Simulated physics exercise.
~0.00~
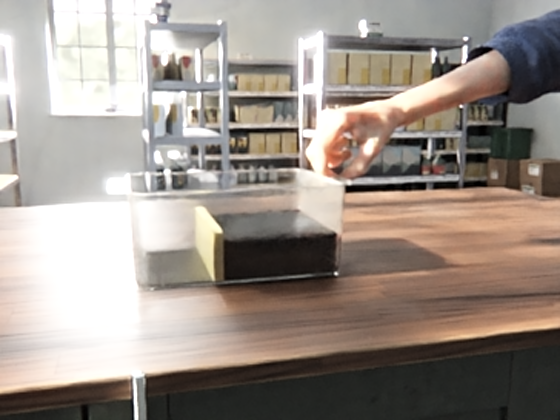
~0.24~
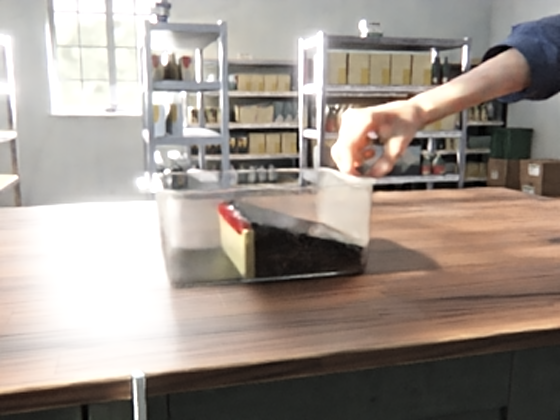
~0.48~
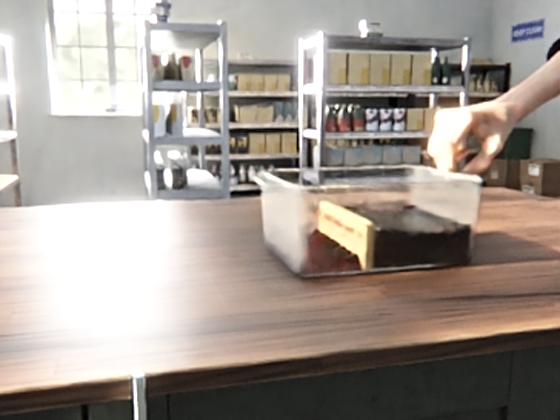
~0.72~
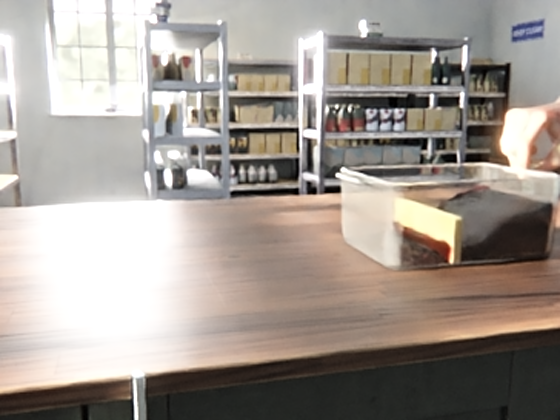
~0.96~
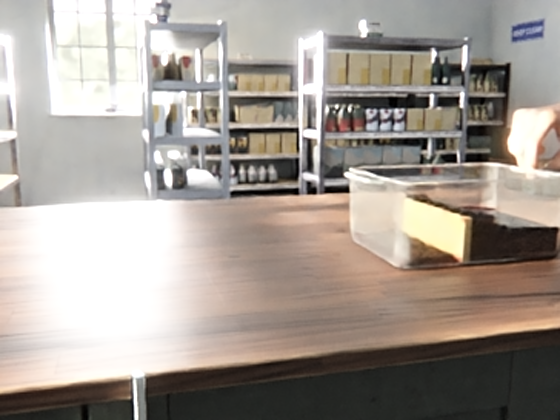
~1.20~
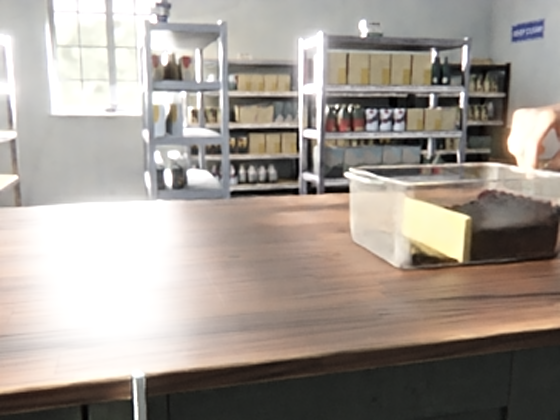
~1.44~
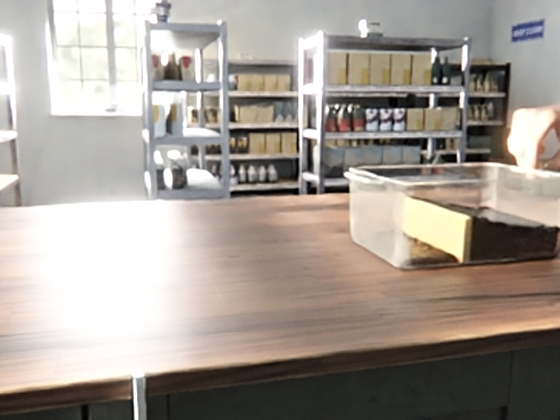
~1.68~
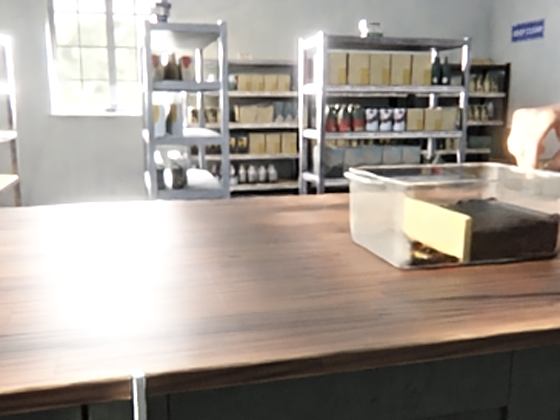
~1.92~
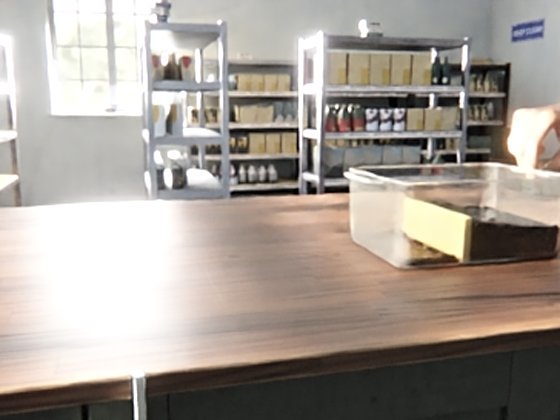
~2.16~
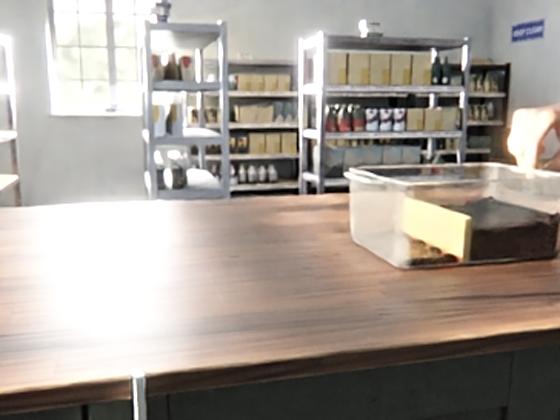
At first, a clear food box stands on a wooden table, with something dark filling only the right side of its pale upright divider, while a hand reaches in at its right end. The hand draws the box to the right, and the dark contents bank up against the divider, with a little passing over to the left side. As the box nears the right edge of the view, it slows and stops, and the contents swing back and forth. They gradually settle, with most still on the right, a small amount on the left, and none on the table.
